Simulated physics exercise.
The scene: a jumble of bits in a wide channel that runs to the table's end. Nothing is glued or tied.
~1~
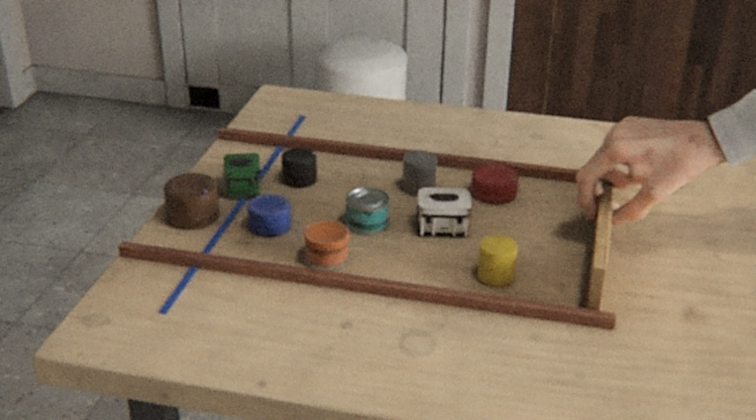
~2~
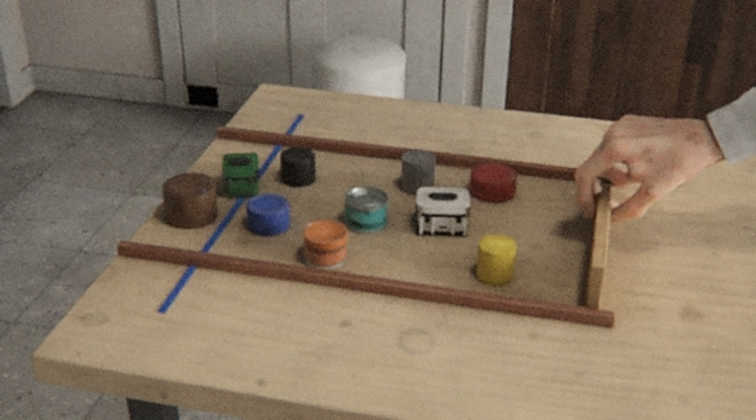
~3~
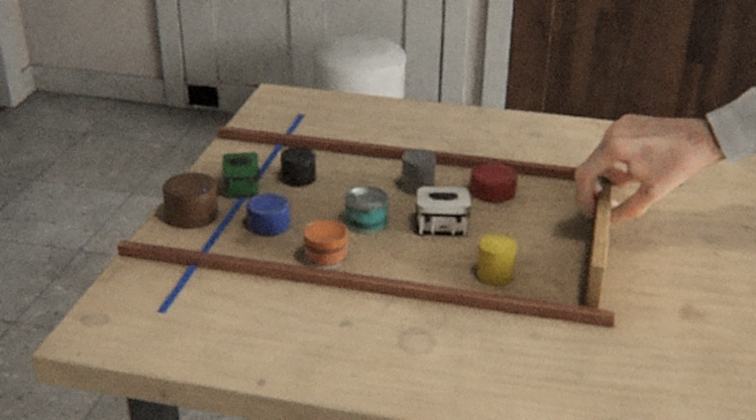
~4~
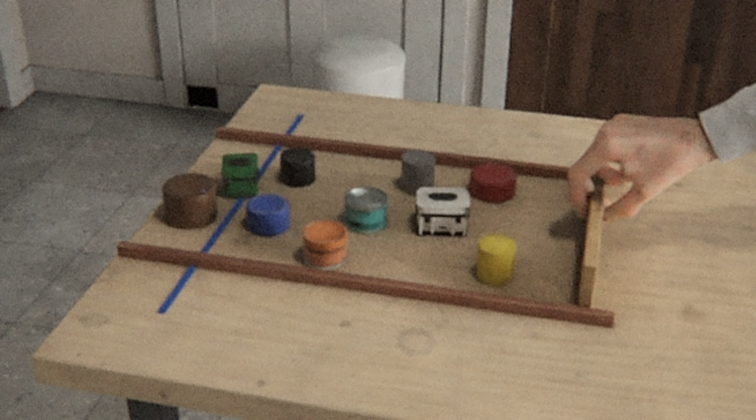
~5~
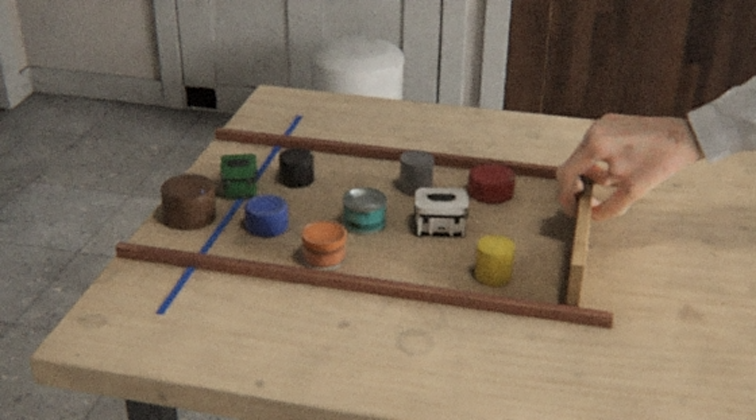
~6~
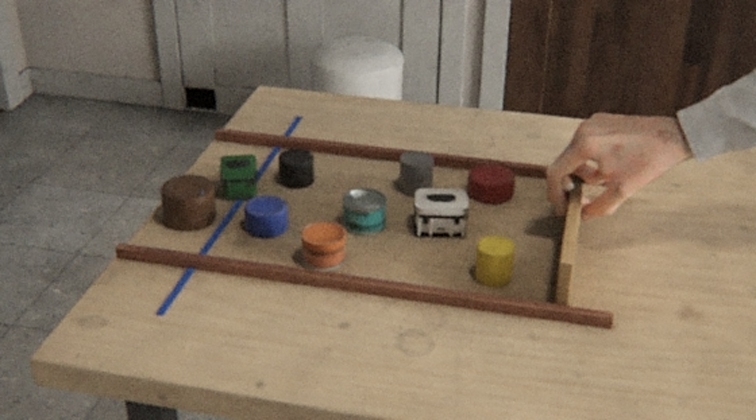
A hand sliding a wooden board slowly leftward between two rails towards a scatter of coloured lids and pots, which stay still.
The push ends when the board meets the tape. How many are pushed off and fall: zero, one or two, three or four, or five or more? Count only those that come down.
Outcome: The number that fall off is one or two.
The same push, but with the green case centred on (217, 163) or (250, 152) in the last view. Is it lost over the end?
In that order, it falls; remains up.
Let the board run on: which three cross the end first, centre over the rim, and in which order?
The order is the green case, then the turquoise tin, then the brown lid.
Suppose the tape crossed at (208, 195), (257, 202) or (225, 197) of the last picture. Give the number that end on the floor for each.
The counts: 4, 0 and 2.
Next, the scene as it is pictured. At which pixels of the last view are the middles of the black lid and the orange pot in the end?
Near (214, 158) and (165, 233).
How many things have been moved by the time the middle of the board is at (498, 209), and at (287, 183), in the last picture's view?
The counts are 2 and 10.
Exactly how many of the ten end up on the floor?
Exactly 1.
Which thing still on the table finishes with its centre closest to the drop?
The turquoise tin ends nearest.
Early on, none off yet; brown lid at rest near (189, 202); green case at rest near (239, 177); blue lid at rest near (266, 217).
A while later, none off yet; brown lid at rest near (189, 202); green case at rest near (239, 177); blue lid travelled a little near (245, 220).
Finally, the number that fall off is one or two; lost, green case.
